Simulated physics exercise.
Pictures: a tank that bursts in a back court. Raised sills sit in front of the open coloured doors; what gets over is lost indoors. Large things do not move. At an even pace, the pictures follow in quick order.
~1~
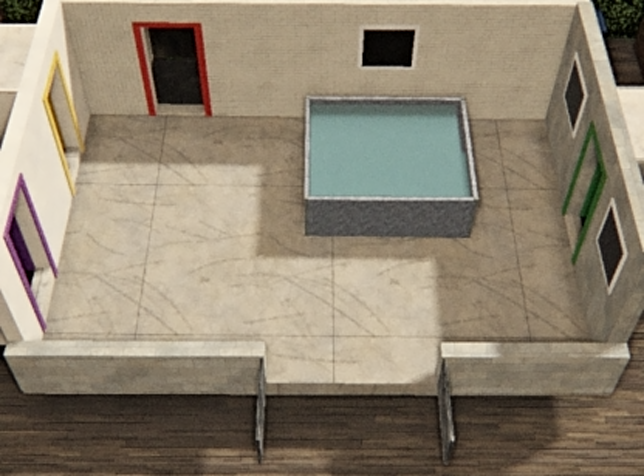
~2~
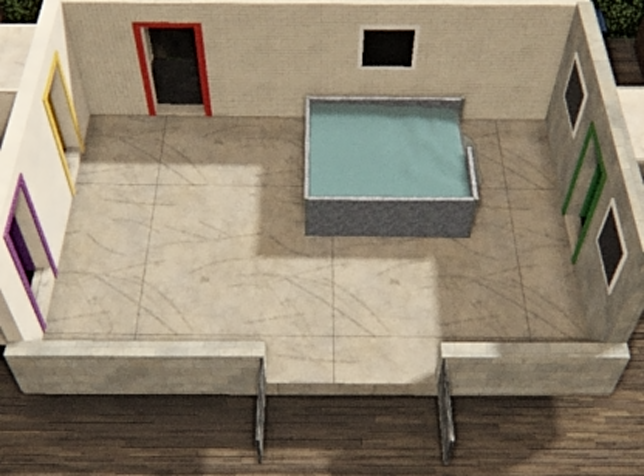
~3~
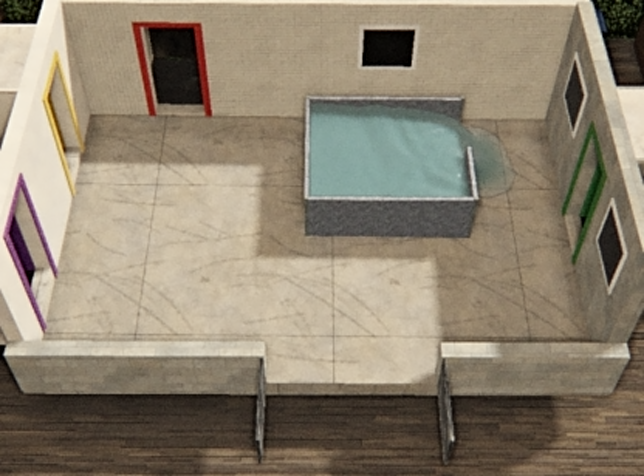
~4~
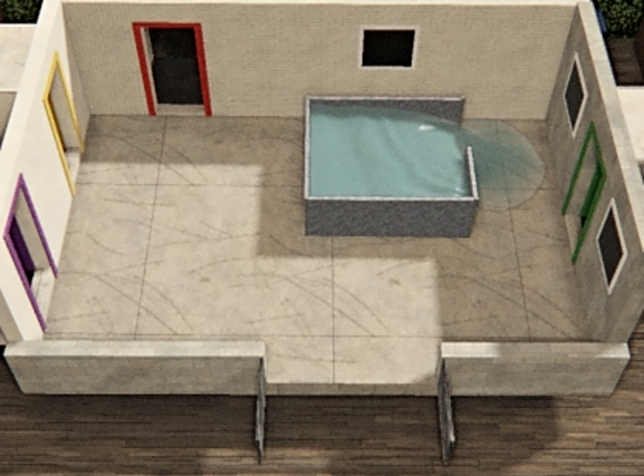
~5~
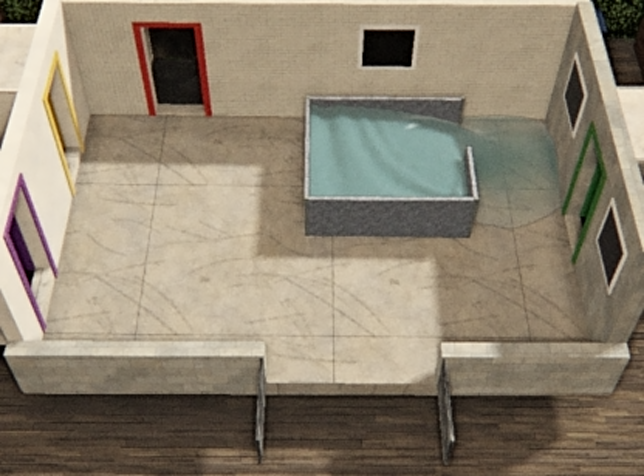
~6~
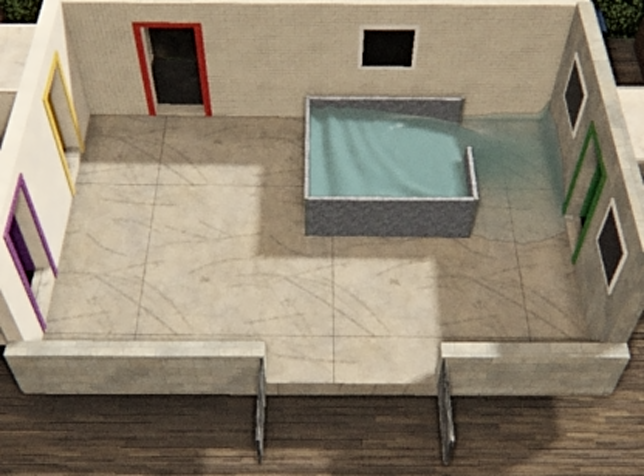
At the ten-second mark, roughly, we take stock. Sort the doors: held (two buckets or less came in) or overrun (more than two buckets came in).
Sorted: Green door overrun, red door held, yellow door held, purple door held.
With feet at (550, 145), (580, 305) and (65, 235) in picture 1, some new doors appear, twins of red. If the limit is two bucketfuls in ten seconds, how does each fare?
Log: Door one is above the limit; door two is above the limit; door three is below the limit.
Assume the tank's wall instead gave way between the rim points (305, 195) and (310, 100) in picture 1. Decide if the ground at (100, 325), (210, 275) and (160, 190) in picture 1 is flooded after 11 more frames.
Point by point: Swamped, swamped and swamped.
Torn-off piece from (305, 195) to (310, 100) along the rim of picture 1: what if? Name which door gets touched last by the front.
That's the green door.
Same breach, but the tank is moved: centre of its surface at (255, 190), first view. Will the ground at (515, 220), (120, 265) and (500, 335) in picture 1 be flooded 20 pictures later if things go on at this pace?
Points in order: Inundated; not reached; inundated.
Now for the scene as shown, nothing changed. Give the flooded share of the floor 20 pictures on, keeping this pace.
By my count, 45 percent.
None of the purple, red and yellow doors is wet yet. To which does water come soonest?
First in line is the red one.
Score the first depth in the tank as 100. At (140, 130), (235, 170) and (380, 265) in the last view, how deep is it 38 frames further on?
In that order: 4, 2 and 4 per cent.
A moment on, water covers 10 % of the floor; the green door under two buckets in, the red door not reached, the yellow door not reached, the purple door not reached.
Next, water covers 25 % of the floor; the green door over two buckets in, the red door not reached, the yellow door not reached, the purple door not reached.
Then, water covers 45 % of the floor; the green door far over two buckets in, the red door wet at the sill, nothing in, the yellow door not reached, the purple door not reached.
Later, water covers 90 % of the floor; the green door far over two buckets in, the red door wet at the sill, nothing in, the yellow door wet at the sill, nothing in, the purple door wet at the sill, nothing in.
In the end, water covers 100 % of the floor; the green door far over two buckets in, the red door wet at the sill, nothing in, the yellow door wet at the sill, nothing in, the purple door wet at the sill, nothing in.
